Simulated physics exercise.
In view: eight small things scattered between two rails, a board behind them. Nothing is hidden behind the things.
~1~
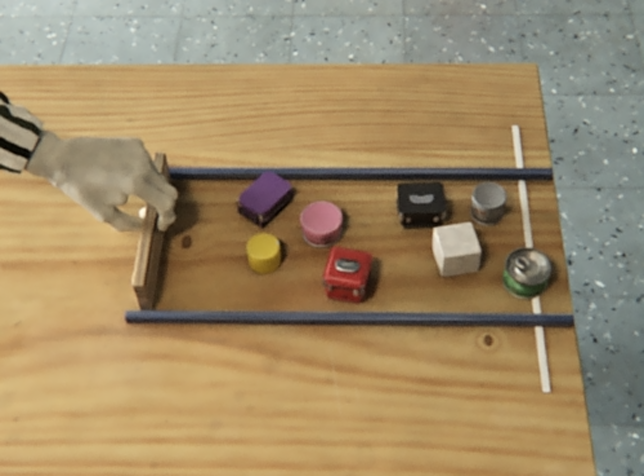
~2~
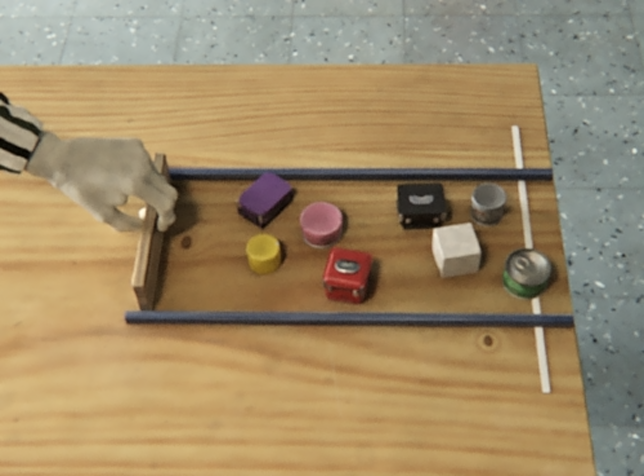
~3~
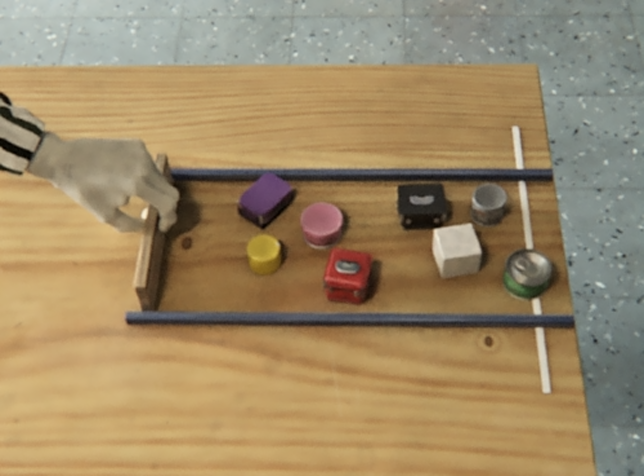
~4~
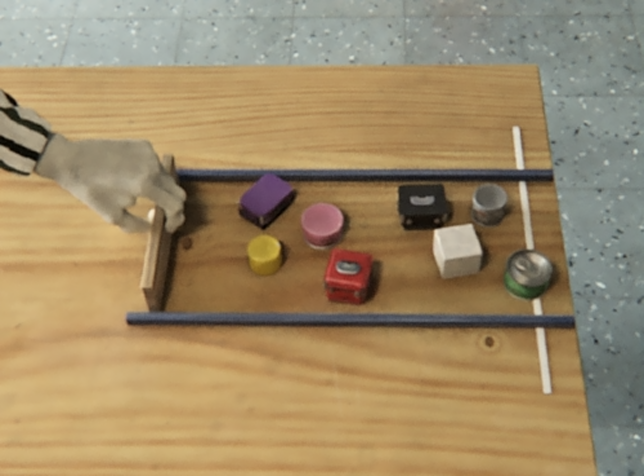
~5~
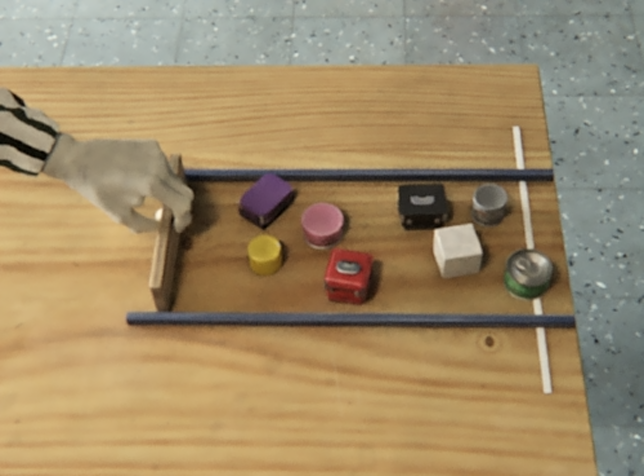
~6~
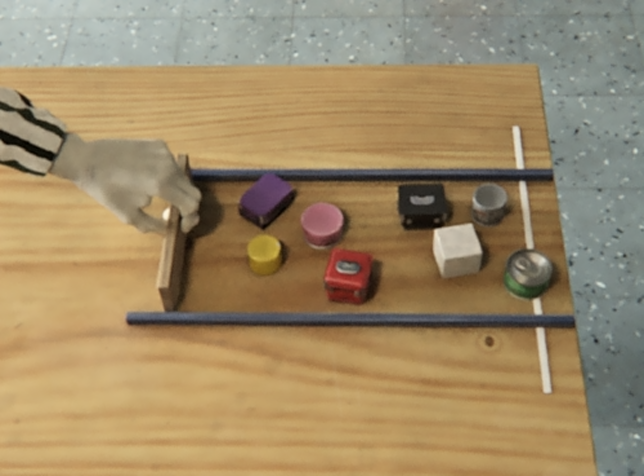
A gloved-looking hand in a striped sleeve grips a wooden board at the left and, after barely moving at first, slides it a short way right between two dark rails on a wooden table, seen from a fixed view above. Ahead sit purple, yellow, pink, red, black, white, grey and green small objects, the last near a pale strip at right. None of these eight objects visibly moves.
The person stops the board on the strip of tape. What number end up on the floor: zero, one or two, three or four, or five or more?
In the end the number that fall off is three or four.
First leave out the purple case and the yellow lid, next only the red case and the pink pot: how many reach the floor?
Fallen: 3, and 3 in the other try.
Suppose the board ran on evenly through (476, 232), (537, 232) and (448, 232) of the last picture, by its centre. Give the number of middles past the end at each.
In that order 1, 4 and 0.
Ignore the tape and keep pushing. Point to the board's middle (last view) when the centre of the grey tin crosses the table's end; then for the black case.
Its middle is around (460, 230) and around (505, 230).
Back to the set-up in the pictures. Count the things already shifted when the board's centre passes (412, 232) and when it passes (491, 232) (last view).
First 7, then 8.
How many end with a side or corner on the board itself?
The number is 4.
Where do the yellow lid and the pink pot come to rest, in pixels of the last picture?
About (550, 263), and the other about (550, 228).
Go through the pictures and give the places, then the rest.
Green pot (526, 273); grey tin (488, 204); white block (456, 250); board (153, 230); tape (529, 246), in the first frame.
Grey tin (488, 205); board (153, 230), in the second frame.
White block (457, 251); purple case (266, 201), in the third frame.
Green pot (527, 275); black case (422, 207), in the fourth frame.
Grey tin (489, 206); red case (349, 277), in the fifth frame.
Green pot (527, 275); grey tin (489, 206); white block (457, 251); board (176, 231); tape (530, 247), in the sixth frame.
Soon after, none off yet; green pot at rest near (527, 275); grey tin at rest near (489, 206); white block at rest near (457, 251).
After that, none off yet; green pot displaced a little near (542, 281); grey tin displaced well along near (564, 202); white block displaced well along near (519, 249).
In the end, the number that fall off is three or four; gone, black case, white block, grey tin and green pot.
